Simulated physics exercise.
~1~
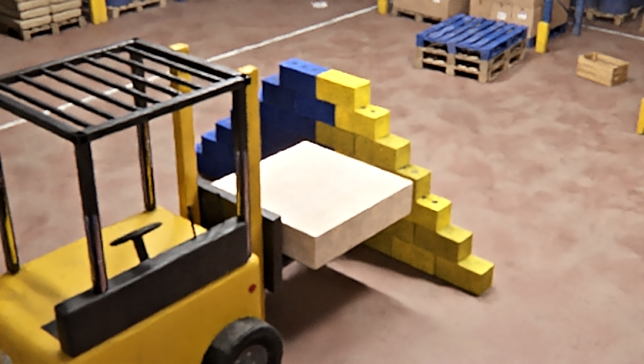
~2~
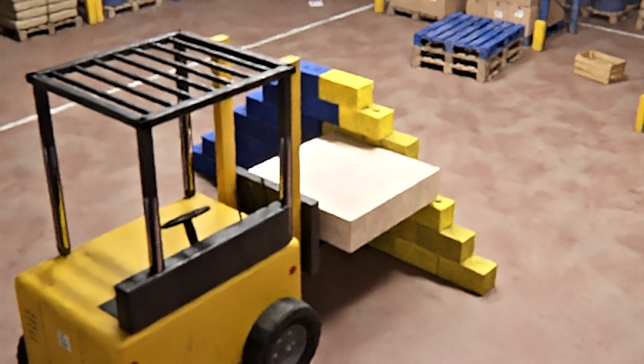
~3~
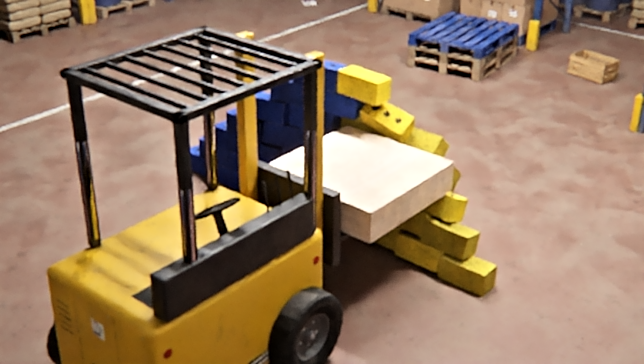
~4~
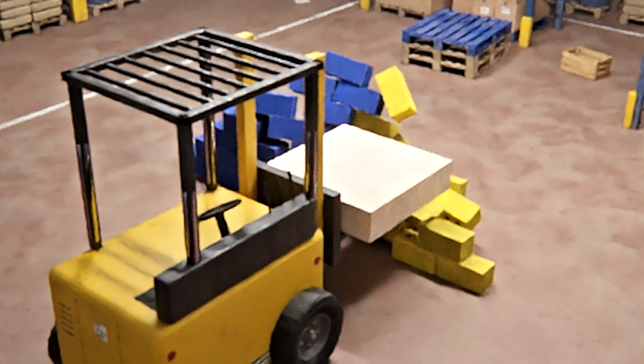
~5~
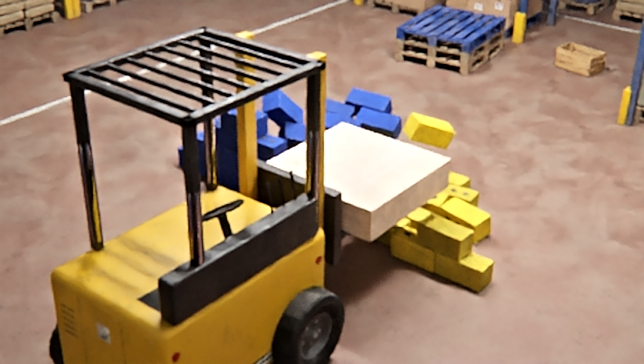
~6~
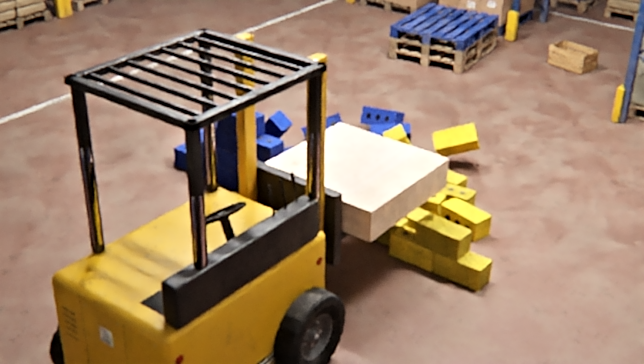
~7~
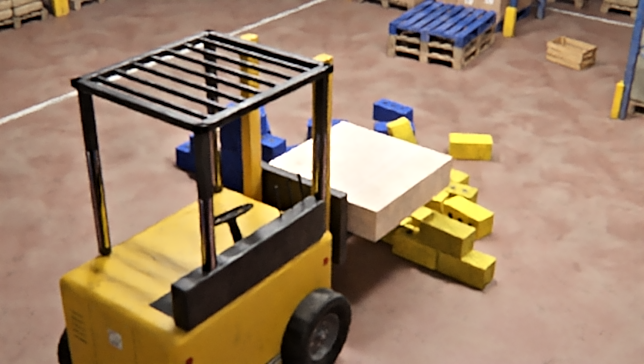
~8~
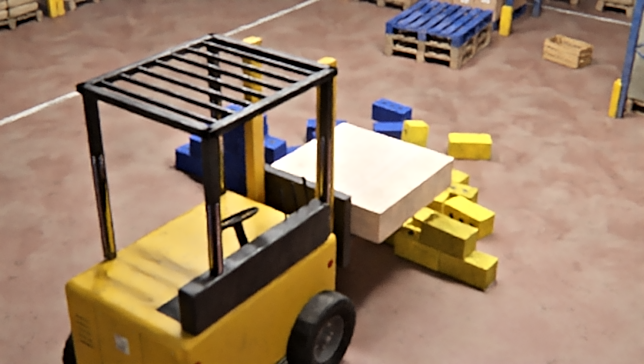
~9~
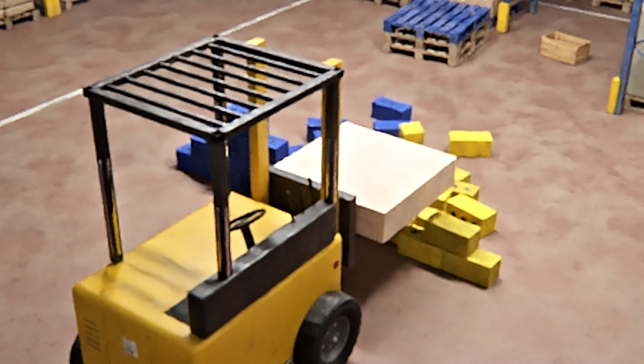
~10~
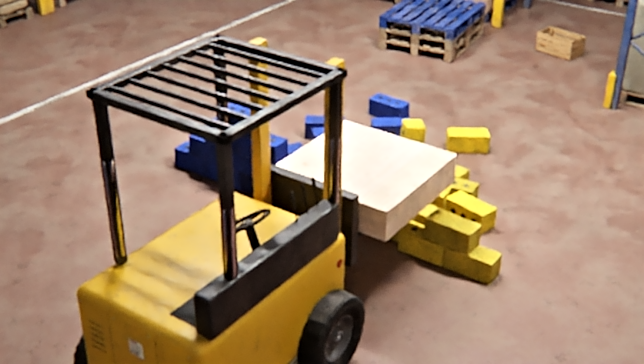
The video shows a yellow forklift carrying a pale block forward into a stepped wall of blue and yellow blocks, which buckles and topples away from the load. The forklift stops, and the blocks lie scattered on the warehouse floor, with a few yellow ones still stacked beside the load.
